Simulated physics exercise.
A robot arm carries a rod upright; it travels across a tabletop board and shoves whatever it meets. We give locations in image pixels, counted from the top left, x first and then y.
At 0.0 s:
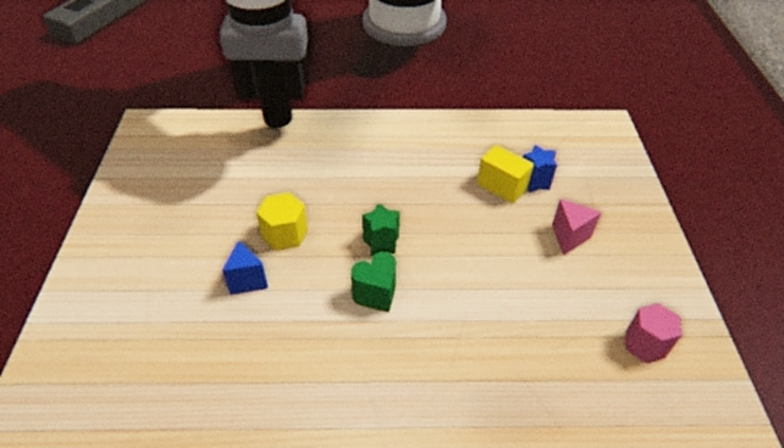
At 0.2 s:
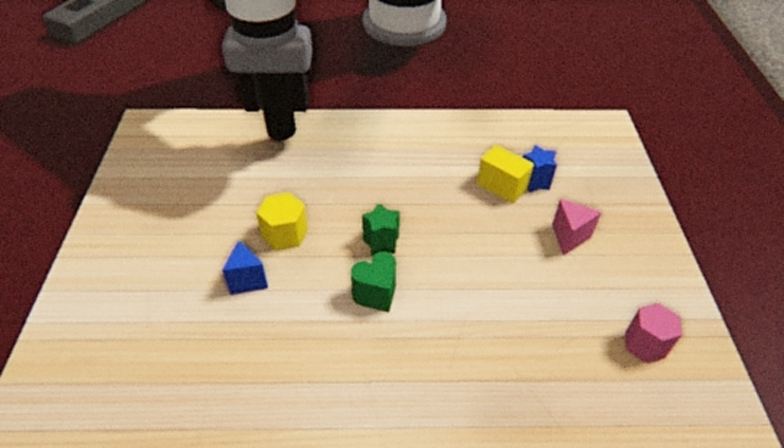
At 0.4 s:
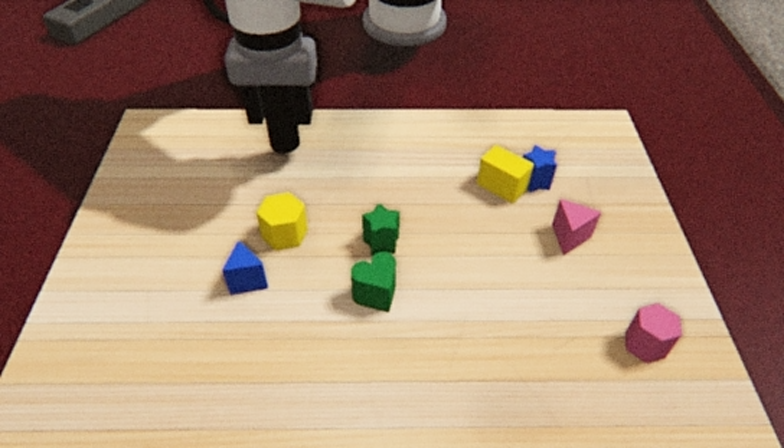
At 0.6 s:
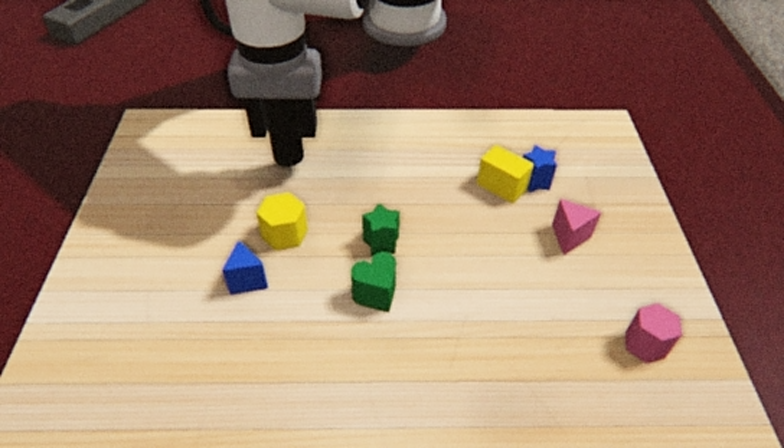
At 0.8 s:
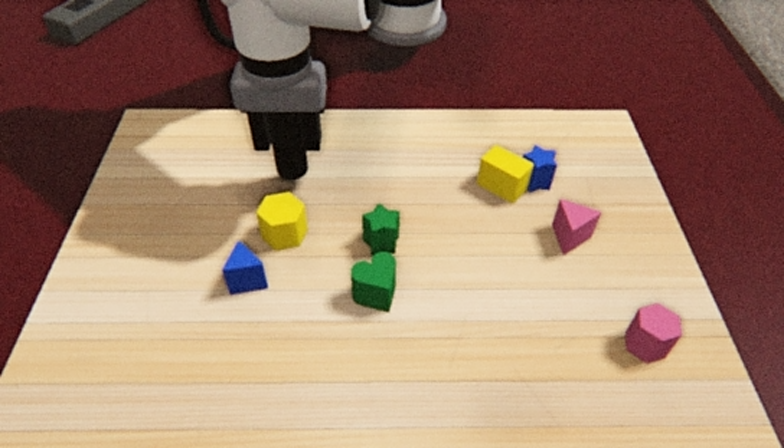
A robotic arm with a dark rod at its tip moved slowly from the wooden board's back edge toward the viewer, nearing the yellow hexagon, while all the blue, green, yellow and pink blocks stayed still.
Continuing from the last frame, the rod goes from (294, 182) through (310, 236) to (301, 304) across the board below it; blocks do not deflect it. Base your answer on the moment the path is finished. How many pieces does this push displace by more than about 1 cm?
Moved: 1.
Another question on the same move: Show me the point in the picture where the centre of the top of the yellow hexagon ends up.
Near (265, 227).
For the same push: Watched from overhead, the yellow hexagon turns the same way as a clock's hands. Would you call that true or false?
My answer: True.
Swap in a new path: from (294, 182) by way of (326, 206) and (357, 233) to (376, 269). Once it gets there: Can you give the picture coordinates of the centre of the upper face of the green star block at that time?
At roughly (408, 237).
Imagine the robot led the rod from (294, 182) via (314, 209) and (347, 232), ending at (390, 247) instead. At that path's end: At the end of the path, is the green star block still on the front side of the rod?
That would be a yes.
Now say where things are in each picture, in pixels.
In the first frame, rod's lower end at (278, 120); blue three-sided block at (241, 257); yellow hexagon at (280, 208).
In the second frame, rod at (282, 133); blocks still.
In the third frame, rod at (285, 145); blocks still.
In the fourth frame, rod at (289, 158); blocks still.
In the fifth frame, rod at (293, 171); blue three-sided block at (241, 257); yellow hexagon at (280, 208).
On the path given first. One third of the way, rod at (306, 206); yellow hexagon at (276, 213).
Two thirds of the way, rod at (308, 247); yellow hexagon at (265, 227), turned 35° clockwise.
At the end, rod at (299, 293); blue three-sided block still; yellow hexagon at (265, 227), turned 35° clockwise.
